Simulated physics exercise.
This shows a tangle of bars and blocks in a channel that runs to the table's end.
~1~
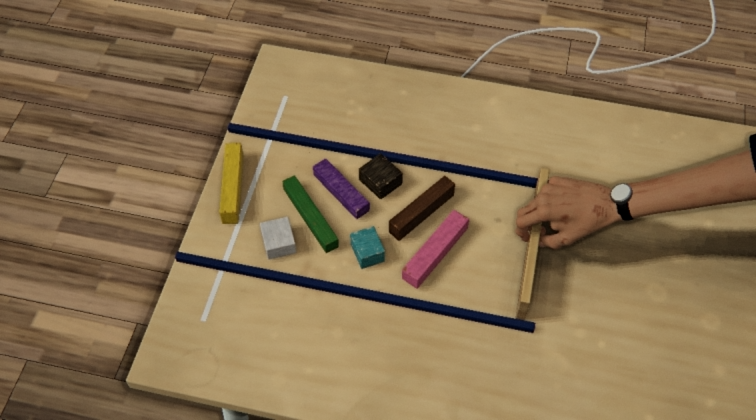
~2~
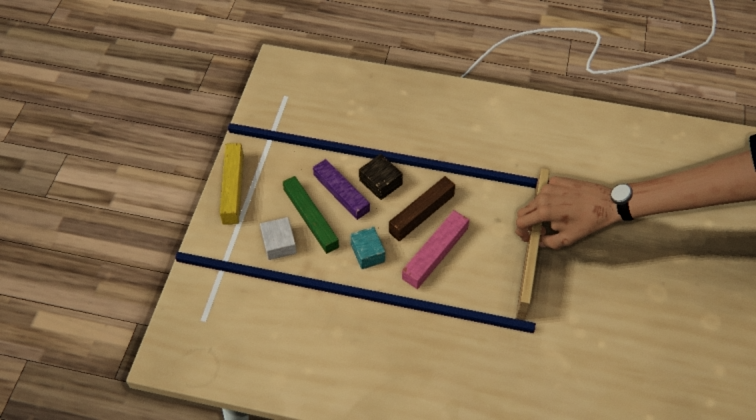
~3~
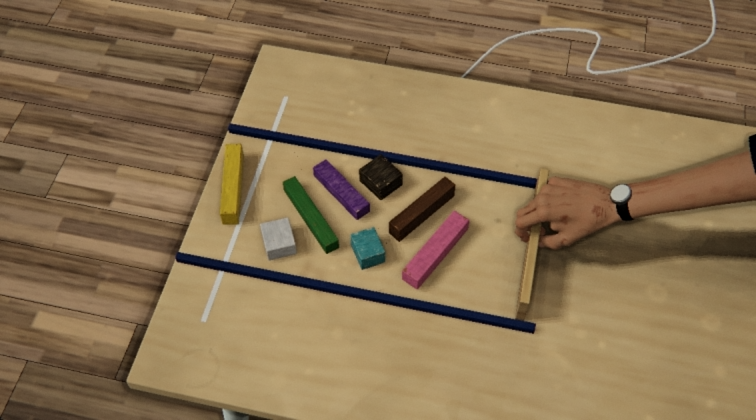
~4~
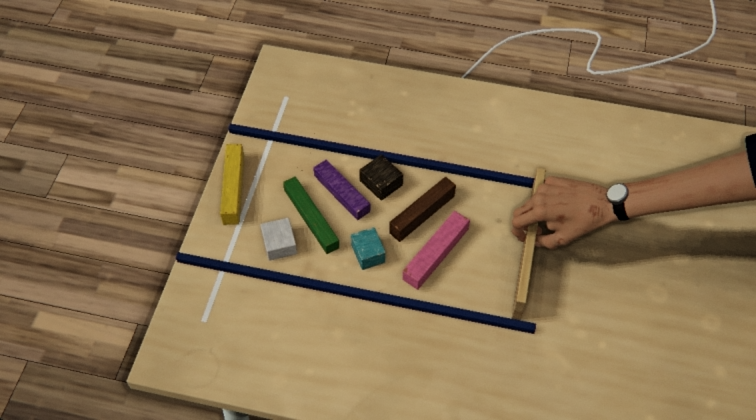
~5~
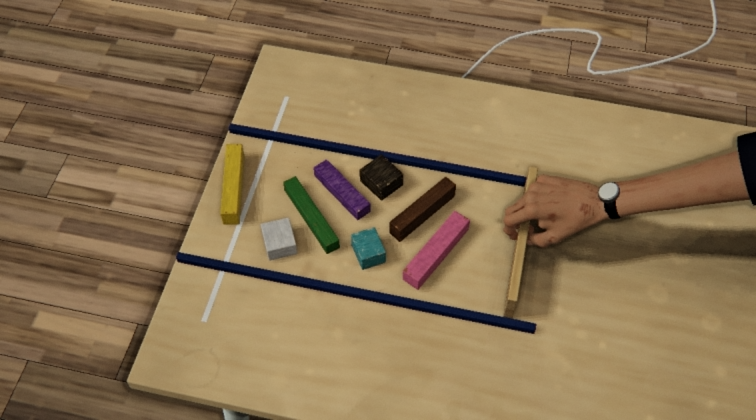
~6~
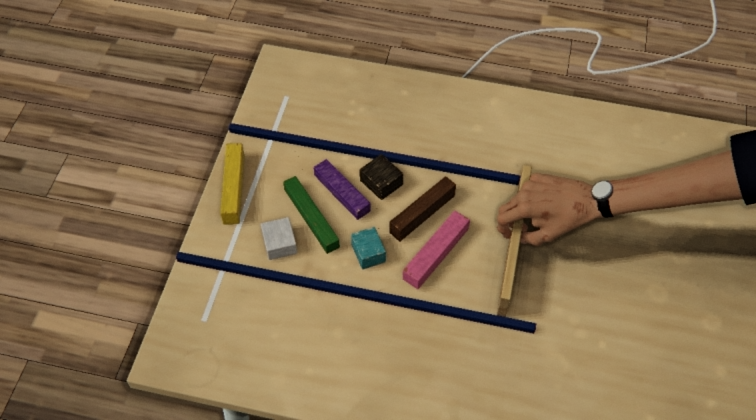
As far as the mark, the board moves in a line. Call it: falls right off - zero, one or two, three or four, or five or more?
Call: Three or four.
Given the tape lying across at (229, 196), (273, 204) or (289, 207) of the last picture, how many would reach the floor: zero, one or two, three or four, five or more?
In the order the places were given: Five or over, just one or two, zero.
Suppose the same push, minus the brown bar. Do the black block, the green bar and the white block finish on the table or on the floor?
Well, the black block is left in place, the green bar topples off and the white block topples off.
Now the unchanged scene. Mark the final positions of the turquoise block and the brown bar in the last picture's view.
The first near (209, 213), the second near (234, 168).
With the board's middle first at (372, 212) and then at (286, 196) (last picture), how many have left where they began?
Answer - first 6, then 8.
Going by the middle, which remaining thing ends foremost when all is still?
It's the black block.
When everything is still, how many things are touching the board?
Tally at the end: 2.
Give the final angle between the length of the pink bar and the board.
Close to 0°.
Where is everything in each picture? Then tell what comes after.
In the first frame, yellow bar (232, 183); white block (278, 238); green bar (310, 213); board (533, 242); tape (248, 199).
In the second frame, white block (278, 238); pink bar (436, 249).
In the third frame, green bar (310, 214); black block (381, 177).
In the fourth frame, yellow bar (233, 184); turquoise block (368, 249).
In the fifth frame, white block (279, 239); brown bar (423, 209).
In the sixth frame, yellow bar (233, 183); white block (279, 238); green bar (311, 214); board (515, 239); tape (249, 199).
Soon after, none off yet; yellow bar at rest near (233, 183); white block at rest near (279, 238); green bar at rest near (311, 214).
After that, none off yet; yellow bar at rest near (233, 183); white block displaced about its own width near (242, 236); green bar displaced a little near (263, 203).
In the end, the number that fall off is three or four; gone, purple bar, green bar, white block and yellow bar.
